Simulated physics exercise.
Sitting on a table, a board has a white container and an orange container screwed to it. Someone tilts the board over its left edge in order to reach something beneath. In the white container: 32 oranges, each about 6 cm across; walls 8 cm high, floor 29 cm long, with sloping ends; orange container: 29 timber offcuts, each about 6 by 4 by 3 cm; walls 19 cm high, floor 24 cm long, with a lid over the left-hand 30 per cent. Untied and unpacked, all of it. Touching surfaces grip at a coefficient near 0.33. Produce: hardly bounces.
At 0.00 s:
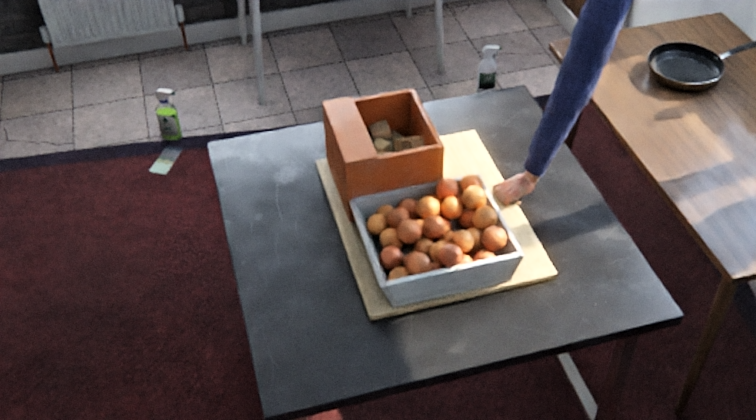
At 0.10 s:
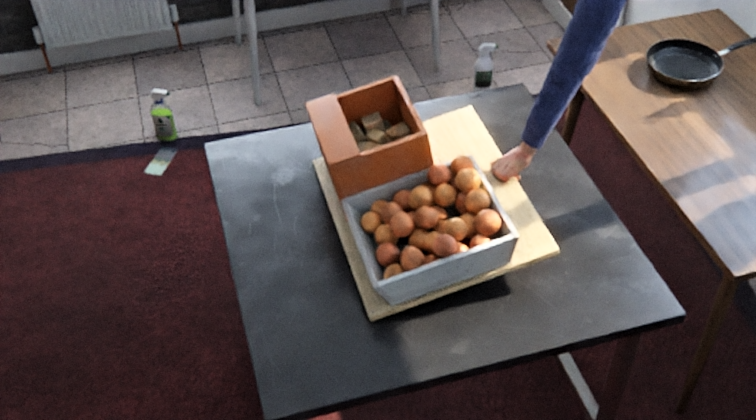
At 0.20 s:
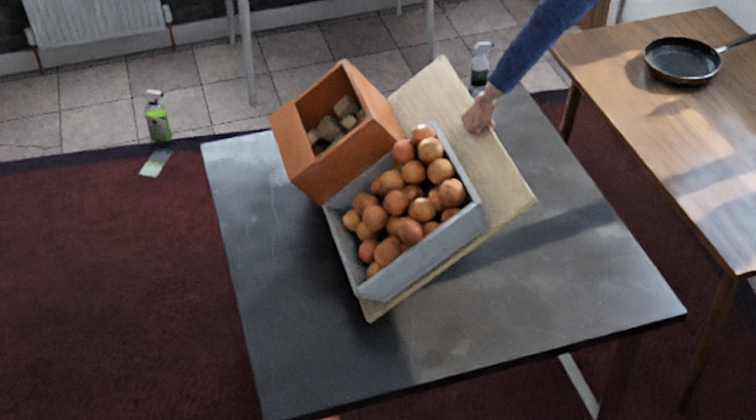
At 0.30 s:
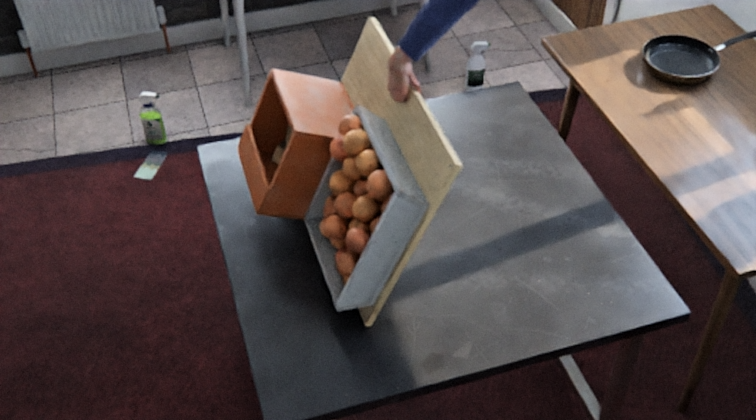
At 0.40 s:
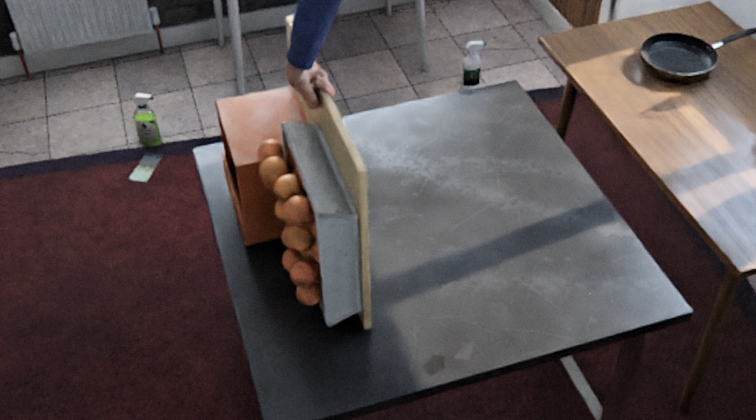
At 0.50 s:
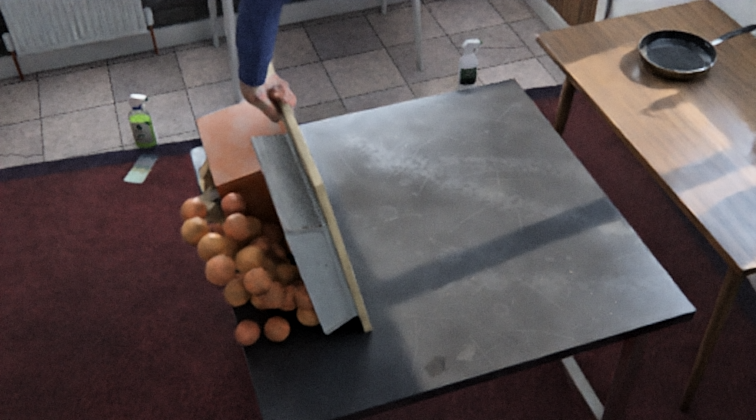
In a tiled and carpeted room, seen from above at an angle, a dark table stands beside a wooden table holding a frying pan. On the dark table, a pale board carries a white container of oranges and an orange container of wooden pieces behind it. A blue-sleeved arm raises the board's right side, turning everything leftward past upright, and oranges tumble out leftward as the camera shifts slightly.
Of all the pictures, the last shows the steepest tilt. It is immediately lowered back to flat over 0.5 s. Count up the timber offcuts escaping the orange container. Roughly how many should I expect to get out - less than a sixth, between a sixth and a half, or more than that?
Expect between a sixth and a half of them.
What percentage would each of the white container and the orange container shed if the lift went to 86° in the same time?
Then white container 100 %, orange container 10 %.
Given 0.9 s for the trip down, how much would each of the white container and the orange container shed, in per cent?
Then the white container sheds 100 %, while the orange container sheds 30 %.
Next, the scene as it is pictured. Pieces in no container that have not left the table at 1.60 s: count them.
Near 2, give or take.
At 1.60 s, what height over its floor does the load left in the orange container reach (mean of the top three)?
It stands close to 9 cm high.
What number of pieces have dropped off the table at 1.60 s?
About 40.
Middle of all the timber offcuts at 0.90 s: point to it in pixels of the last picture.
Their middle is at about (338, 174).
After 0.68 s, tilt 70°; 32 of 32 out of the white container and 10 of 29 out of the orange container.
After 0.90 s, tilt 10°; 32 of 32 out of the white container and 10 of 29 out of the orange container.
After 1.20 s, tilt 0°; 32 of 32 out of the white container and 10 of 29 out of the orange container.
Outcome (at 1.60 s), 32 of 32 out of the white container and 10 of 29 out of the orange container. Asked share, 10 of 29, 34 per cent.
